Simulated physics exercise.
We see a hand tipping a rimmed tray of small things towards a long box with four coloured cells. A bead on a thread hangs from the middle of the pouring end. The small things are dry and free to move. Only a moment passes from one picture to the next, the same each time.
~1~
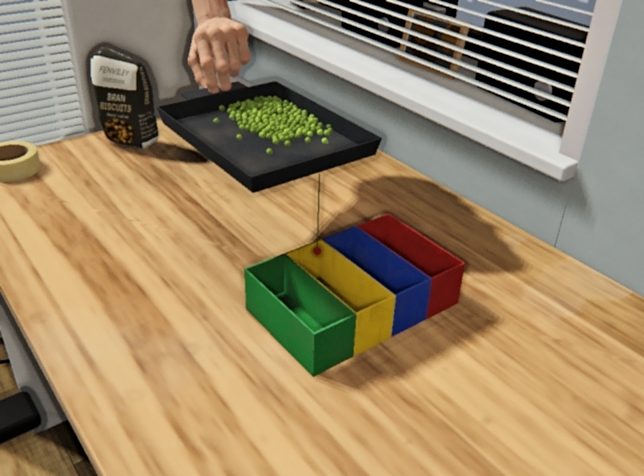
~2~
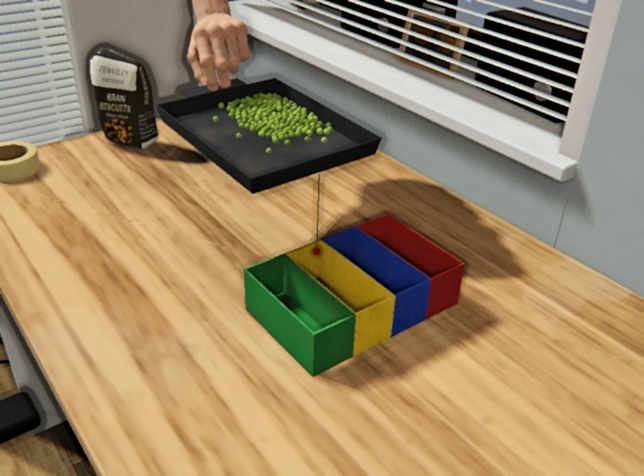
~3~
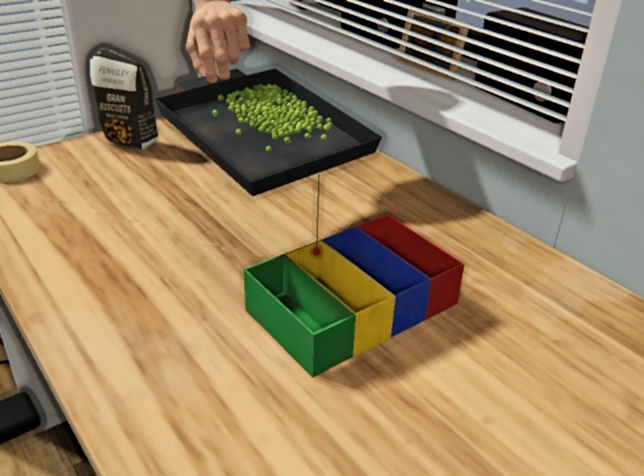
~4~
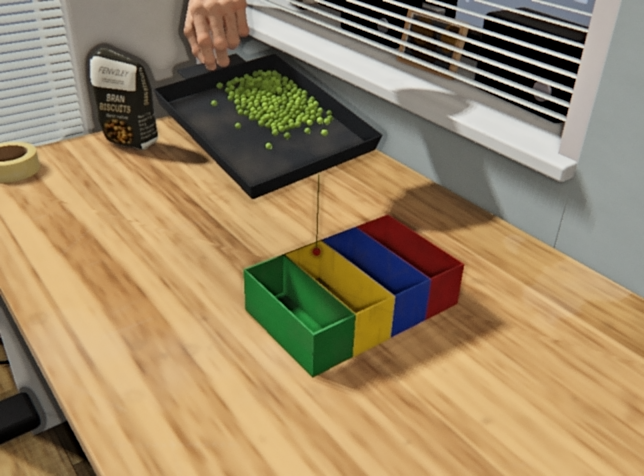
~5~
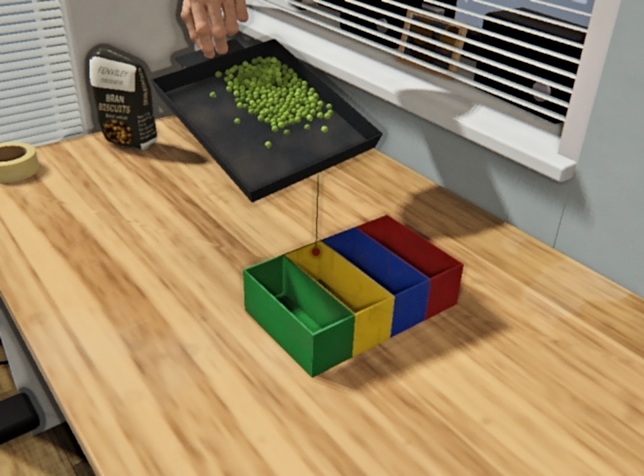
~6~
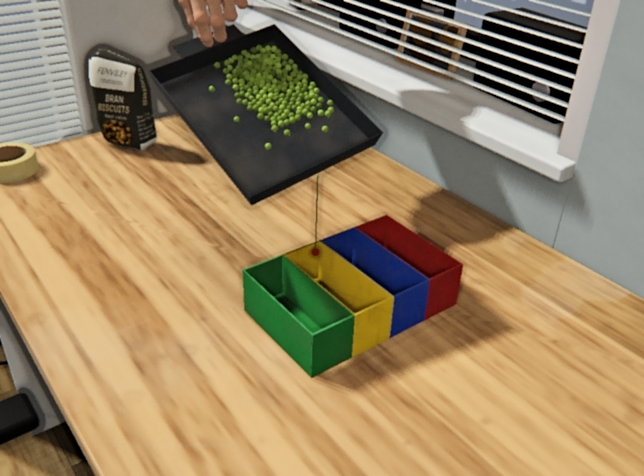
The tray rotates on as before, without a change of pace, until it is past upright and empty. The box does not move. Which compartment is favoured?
The green cell gets the most.
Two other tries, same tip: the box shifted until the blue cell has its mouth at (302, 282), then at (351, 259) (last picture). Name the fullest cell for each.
One: The yellow cell. Two: Green.
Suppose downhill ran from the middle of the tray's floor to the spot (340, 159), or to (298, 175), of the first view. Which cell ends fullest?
First blue, then green.
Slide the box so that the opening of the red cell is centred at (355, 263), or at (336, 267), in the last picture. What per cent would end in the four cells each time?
Roughly 100 per cent, and 100 per cent.
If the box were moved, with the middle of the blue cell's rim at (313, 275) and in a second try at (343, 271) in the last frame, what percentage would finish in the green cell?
In turn 30 and 80 in a hundred.
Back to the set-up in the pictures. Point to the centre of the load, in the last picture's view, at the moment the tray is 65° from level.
Around (263, 205).
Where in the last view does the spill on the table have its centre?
At about (240, 378).
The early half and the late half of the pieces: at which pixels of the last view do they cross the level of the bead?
The first part at (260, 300); the rest at (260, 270).
Just after the last frame, tray tipped steeply; roughly two thirds on the tray; just a few in the green cell; roughly a third falling or outside the box.
A moment on, tray tipped past a quarter turn; roughly a quarter on the tray; about a tenth in the green cell; roughly two thirds falling or outside the box.
Further on, tray tipped past a quarter turn; roughly a third in the green cell; roughly two thirds falling or outside the box.
When it is over, tray tipped past a quarter turn; roughly a third in the green cell; not one in the yellow cell; not one in the blue cell; not one in the red cell; roughly two thirds outside the box.
